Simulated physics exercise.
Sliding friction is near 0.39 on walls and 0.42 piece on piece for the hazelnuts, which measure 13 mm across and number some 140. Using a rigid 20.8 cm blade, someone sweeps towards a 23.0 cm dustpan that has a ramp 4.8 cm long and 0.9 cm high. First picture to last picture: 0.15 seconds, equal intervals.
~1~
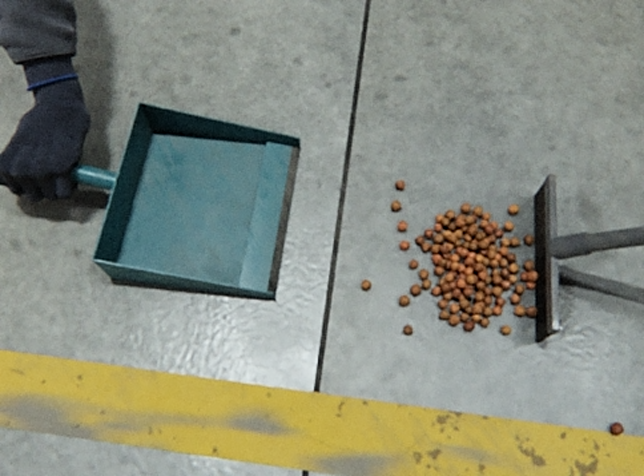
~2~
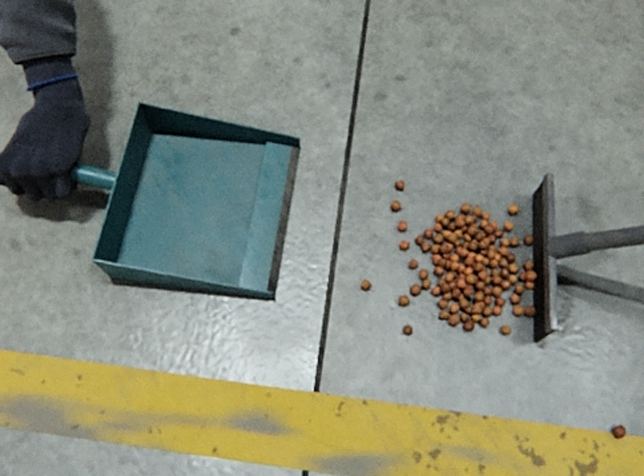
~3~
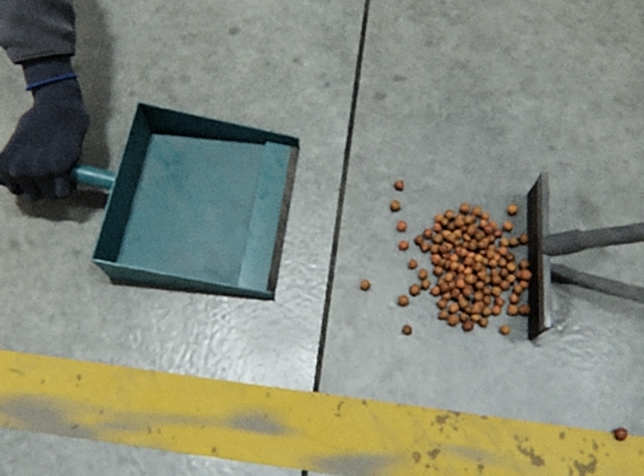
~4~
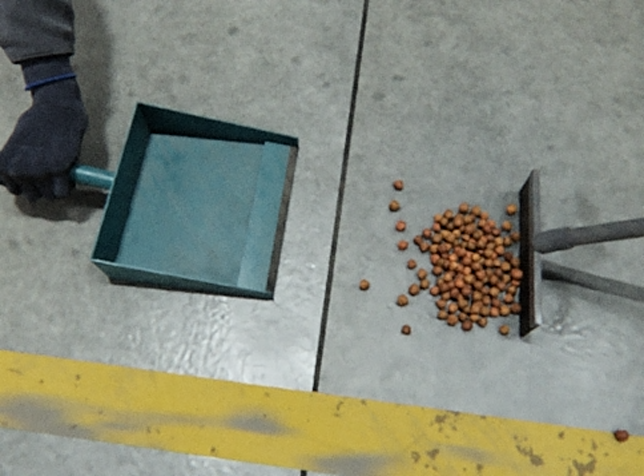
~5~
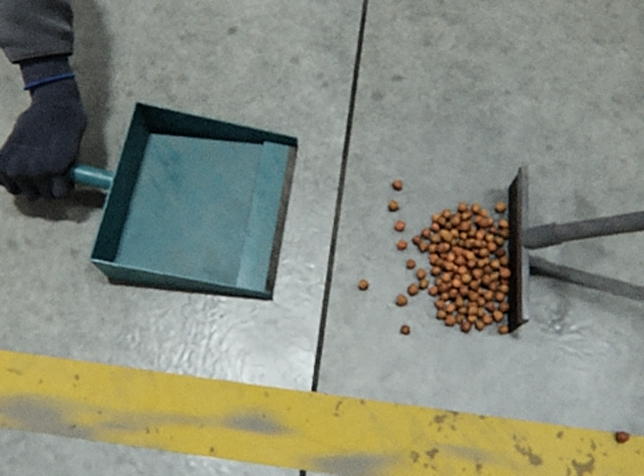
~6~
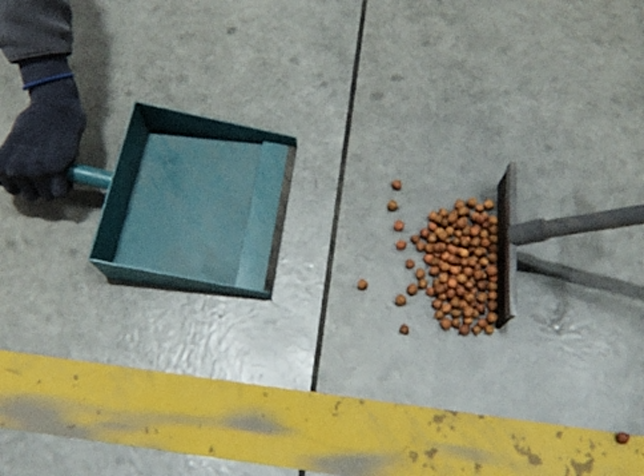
Concrete floor with yellow stripe, a flat blade pushing small round brown pieces slightly left as a gloved hand holds a green dustpan.
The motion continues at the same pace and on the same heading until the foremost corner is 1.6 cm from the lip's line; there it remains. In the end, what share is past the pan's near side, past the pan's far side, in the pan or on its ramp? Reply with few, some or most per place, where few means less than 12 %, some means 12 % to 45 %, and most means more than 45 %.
Near side = some, far side = few, pan = some.
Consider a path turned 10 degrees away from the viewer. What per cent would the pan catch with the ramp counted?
That gives near 25 in a hundred.
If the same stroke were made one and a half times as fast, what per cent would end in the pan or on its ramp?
Share: About 45 %.
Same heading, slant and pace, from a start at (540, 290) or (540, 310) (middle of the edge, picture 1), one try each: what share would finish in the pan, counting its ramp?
50 and 50 per cent, roughly.
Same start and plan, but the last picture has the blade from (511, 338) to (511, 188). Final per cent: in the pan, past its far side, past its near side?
Final per cent - pan 20, far 0, near 40.
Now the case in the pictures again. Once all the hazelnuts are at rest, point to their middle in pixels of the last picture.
After settling, the middle sits near (282, 219).
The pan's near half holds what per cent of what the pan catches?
Roughly 30 in a hundred.
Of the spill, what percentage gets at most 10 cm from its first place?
That share is some 15 percent.
Then, 0.29 s after the last picture, middle of the blade 16 cm from the lip; 0 % over the lip, far side 0 %, near side 15 %.
Then, 0.49 s after the last picture, middle of the blade 7 cm from the lip; 0 % over the lip, far side 5 %, near side 20 %.
Then, 0.80 s after the last picture, middle of the blade 2 cm from the lip; 45 % over the lip, far side 10 %, near side 20 %.
In the end, near side 20 %, far side 10 %, pan 40 %, in front of the lip or behind the blade 30 %.
